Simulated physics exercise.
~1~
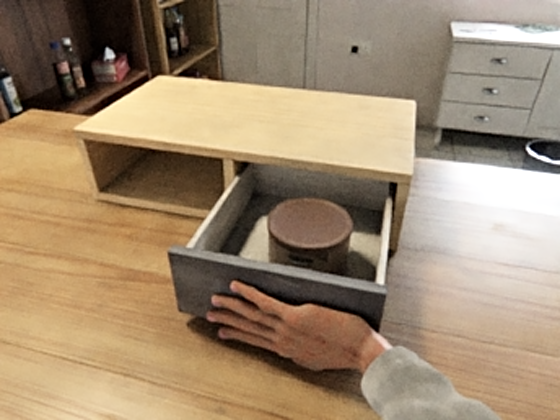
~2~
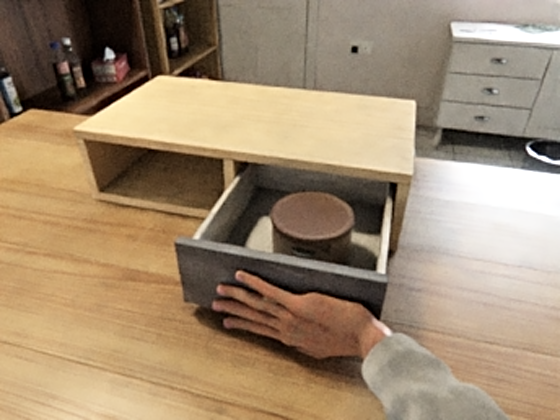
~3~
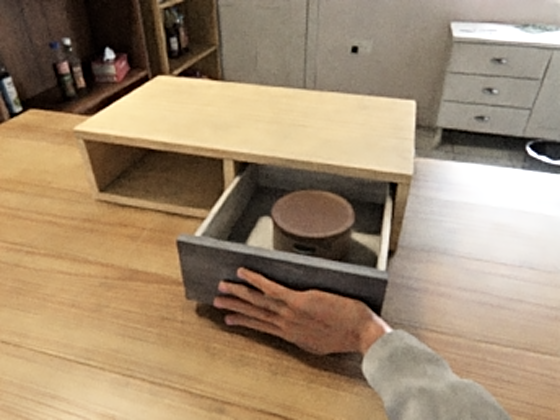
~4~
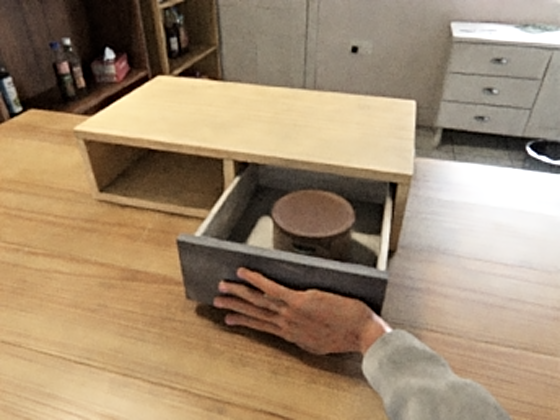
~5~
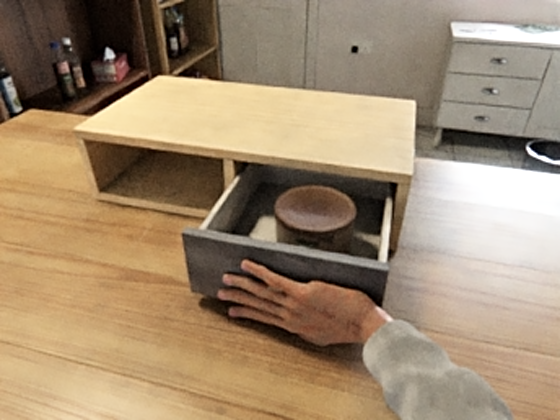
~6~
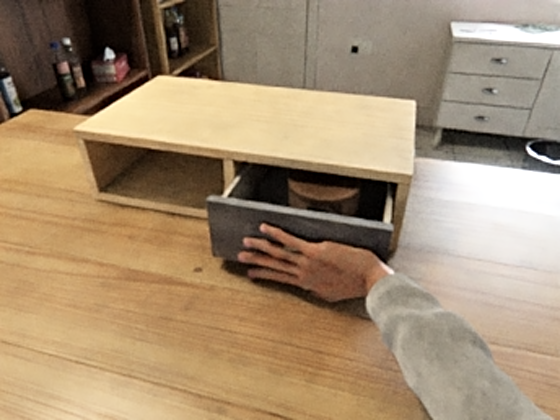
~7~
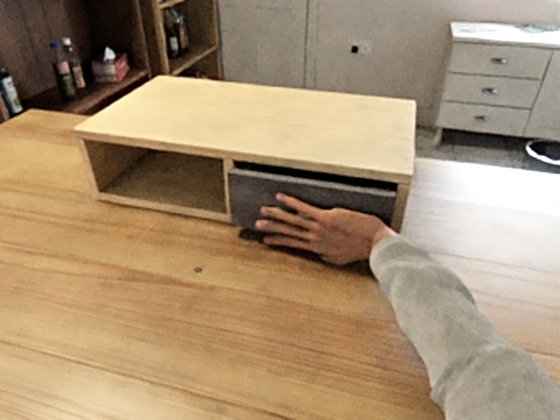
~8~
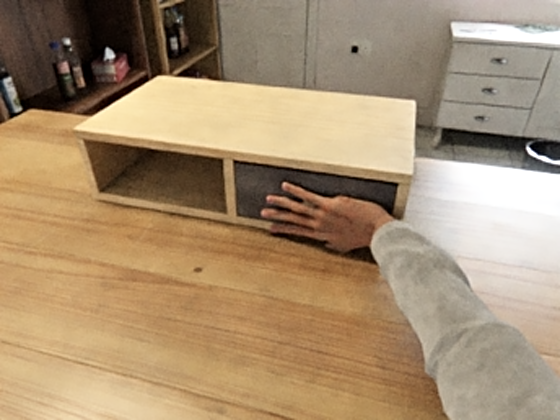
A hand pressed against the front of an open grey drawer holding a round brown tub, easing it slowly at first, then pushing it back into the wooden chest on the table until it shut flush, hiding the tub inside.
